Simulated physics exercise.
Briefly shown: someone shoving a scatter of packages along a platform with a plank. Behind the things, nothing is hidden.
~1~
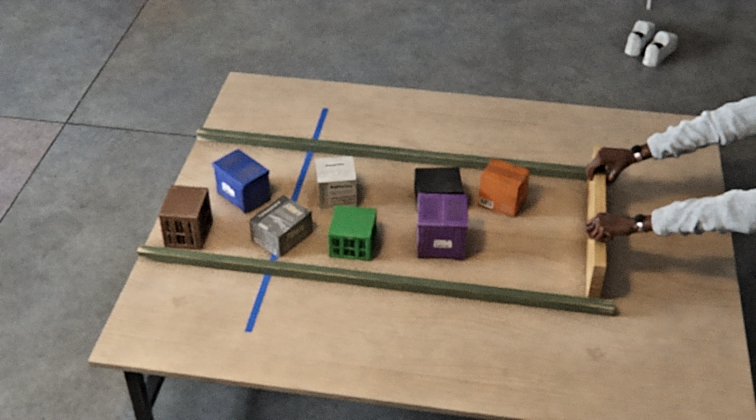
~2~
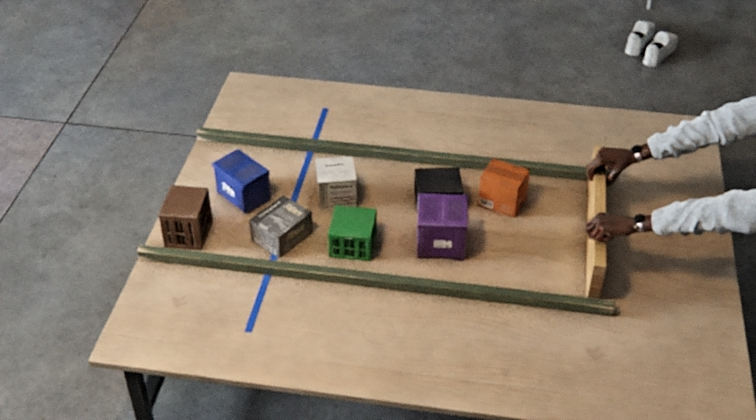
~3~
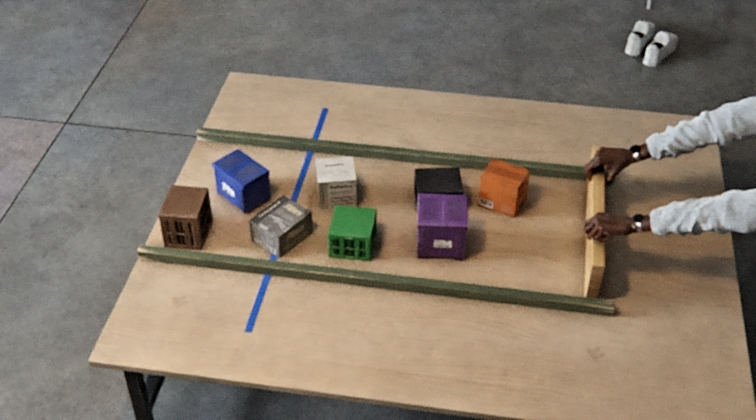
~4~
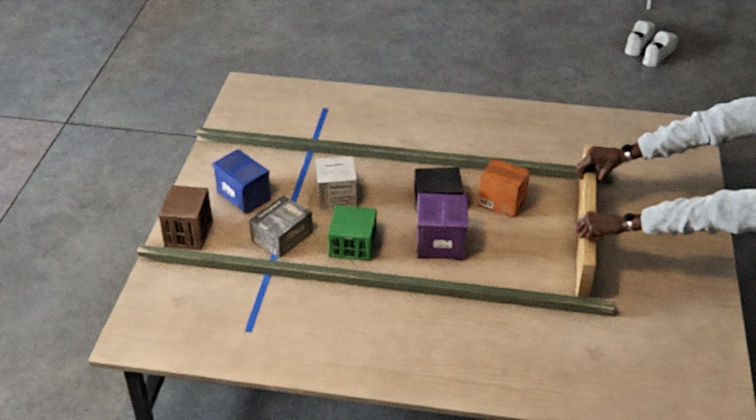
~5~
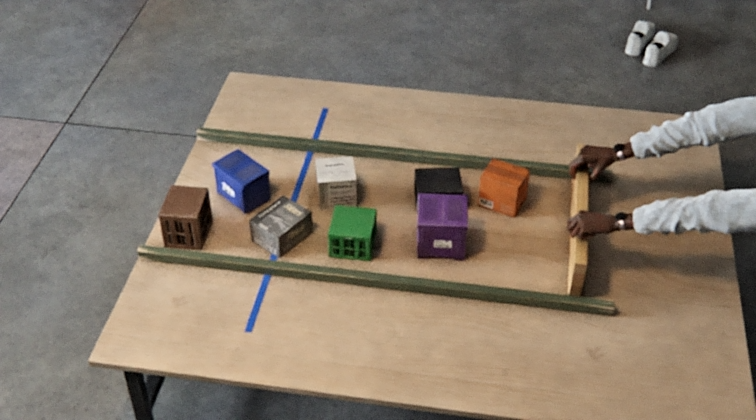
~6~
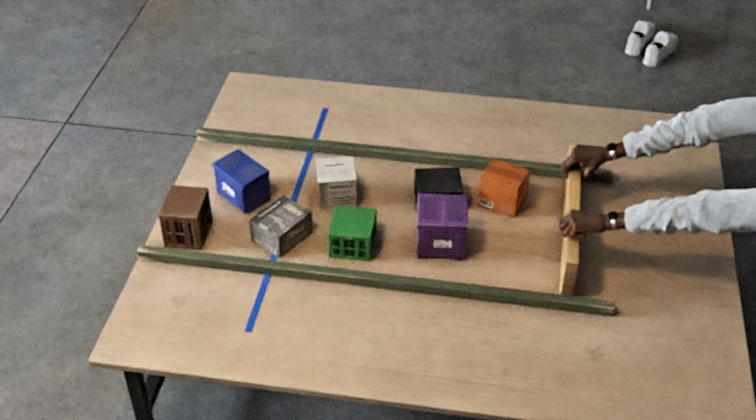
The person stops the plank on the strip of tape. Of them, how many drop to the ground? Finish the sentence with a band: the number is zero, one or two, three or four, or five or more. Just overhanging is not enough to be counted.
The number is one or two.
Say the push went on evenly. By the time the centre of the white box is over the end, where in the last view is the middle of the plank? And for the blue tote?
About (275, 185), and about (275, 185) for the other.
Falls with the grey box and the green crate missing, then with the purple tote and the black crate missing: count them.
You'd get 1 in the first case and 0 in the second one.
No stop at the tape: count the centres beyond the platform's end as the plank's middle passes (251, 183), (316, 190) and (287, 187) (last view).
4; 0; 1.
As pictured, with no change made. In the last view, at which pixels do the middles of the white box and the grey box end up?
Around (200, 160), then around (170, 224).
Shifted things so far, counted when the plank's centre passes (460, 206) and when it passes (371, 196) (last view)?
At the first point the count is 3, at the second it's 7.
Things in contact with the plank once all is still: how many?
The answer is 2.
Soon after, none off yet; brown crate at rest near (186, 218); blue tote at rest near (242, 182); grey box at rest near (282, 226).
In the end, the number that fall off is one or two; gone, brown crate.
